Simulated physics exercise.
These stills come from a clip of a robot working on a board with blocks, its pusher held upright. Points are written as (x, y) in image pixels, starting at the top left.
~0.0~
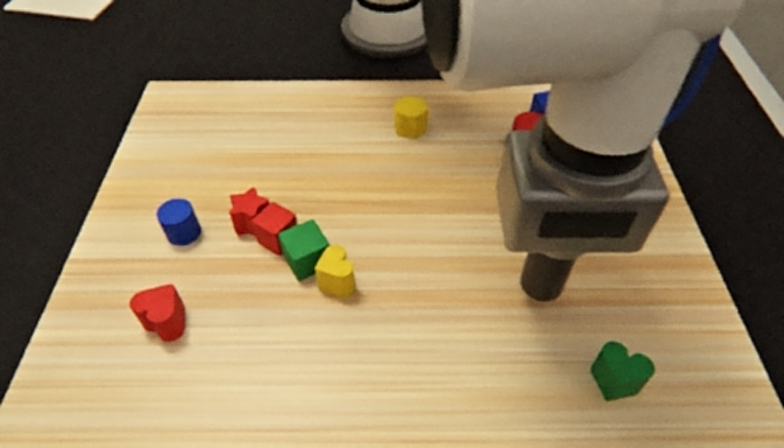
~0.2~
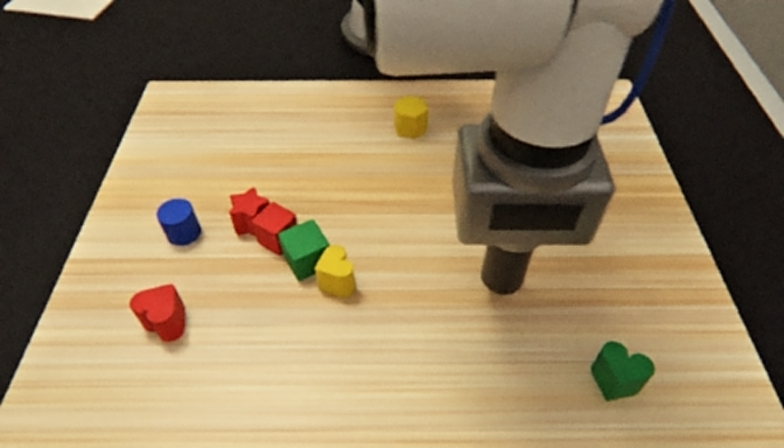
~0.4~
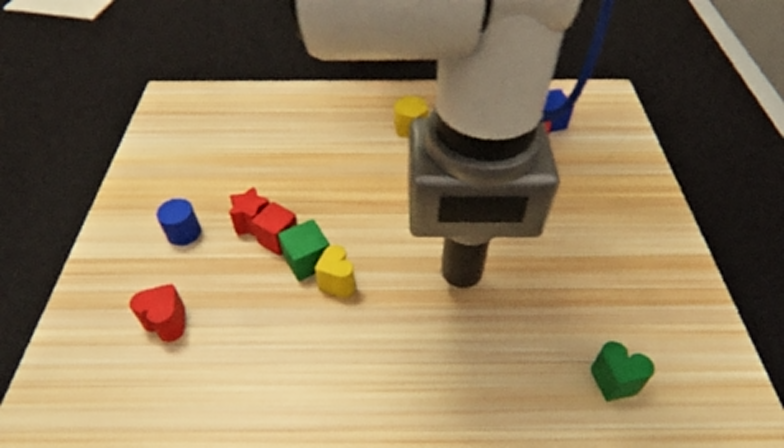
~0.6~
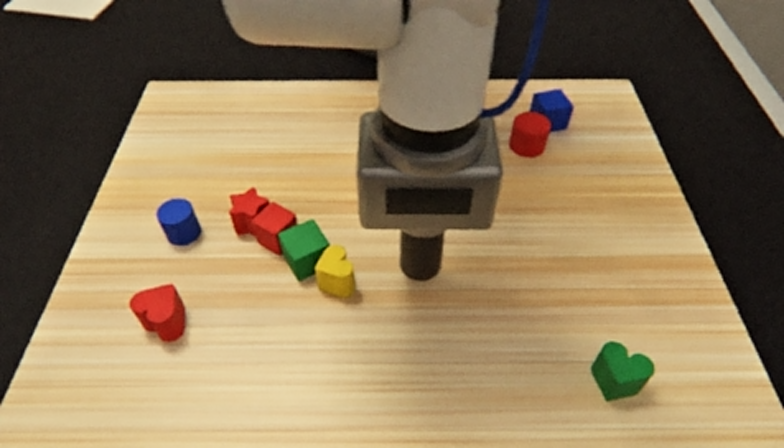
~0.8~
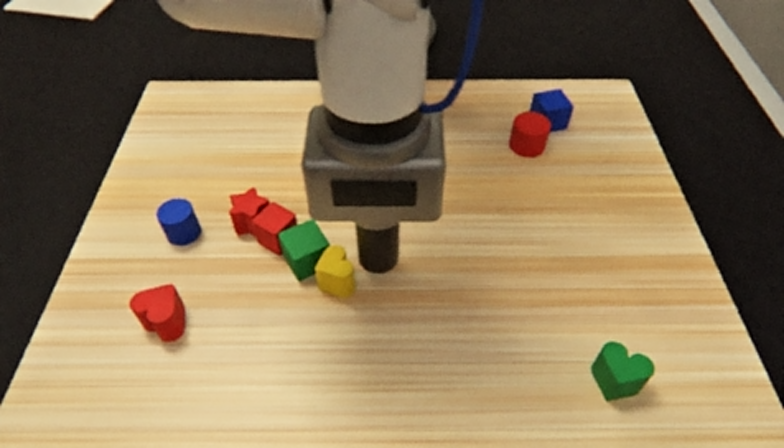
A robot arm with a dark, rounded tip slid steadily left across the wooden board, ending just right of the yellow heart in a row of red, green and yellow blocks, none of which moved.
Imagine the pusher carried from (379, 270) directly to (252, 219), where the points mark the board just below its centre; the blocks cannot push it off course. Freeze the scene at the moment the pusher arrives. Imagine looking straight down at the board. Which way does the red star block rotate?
Prediction: Clockwise.
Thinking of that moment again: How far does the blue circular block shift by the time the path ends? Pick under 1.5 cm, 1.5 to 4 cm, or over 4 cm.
The blue circular block ends up very close, under 1.5 cm away.
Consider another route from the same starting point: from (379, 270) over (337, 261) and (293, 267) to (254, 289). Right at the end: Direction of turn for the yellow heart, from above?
Its rotation is counterclockwise.
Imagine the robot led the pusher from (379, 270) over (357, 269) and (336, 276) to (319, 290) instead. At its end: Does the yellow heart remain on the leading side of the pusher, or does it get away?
By the time the path ends, the yellow heart is still sitting right in front of the pusher.
On the path given first. One third of the way, pusher at (332, 239); red star block at (244, 198); red square at (266, 219), turned 20° clockwise; green square at (287, 239); yellow heart at (327, 262), turned 35° anticlockwise.
Two thirds of the way, pusher at (288, 223); red star block at (232, 193), turned 25° clockwise; red square at (245, 215), turned 20° clockwise; green square at (267, 244), turned 25° anticlockwise; yellow heart at (327, 262), turned 35° anticlockwise.
At the end, pusher at (248, 206); blue circular block unmoved; red star block at (213, 185), turned 45° clockwise; red square at (217, 218); green square at (267, 244), turned 30° anticlockwise; yellow heart at (327, 262), turned 35° anticlockwise.
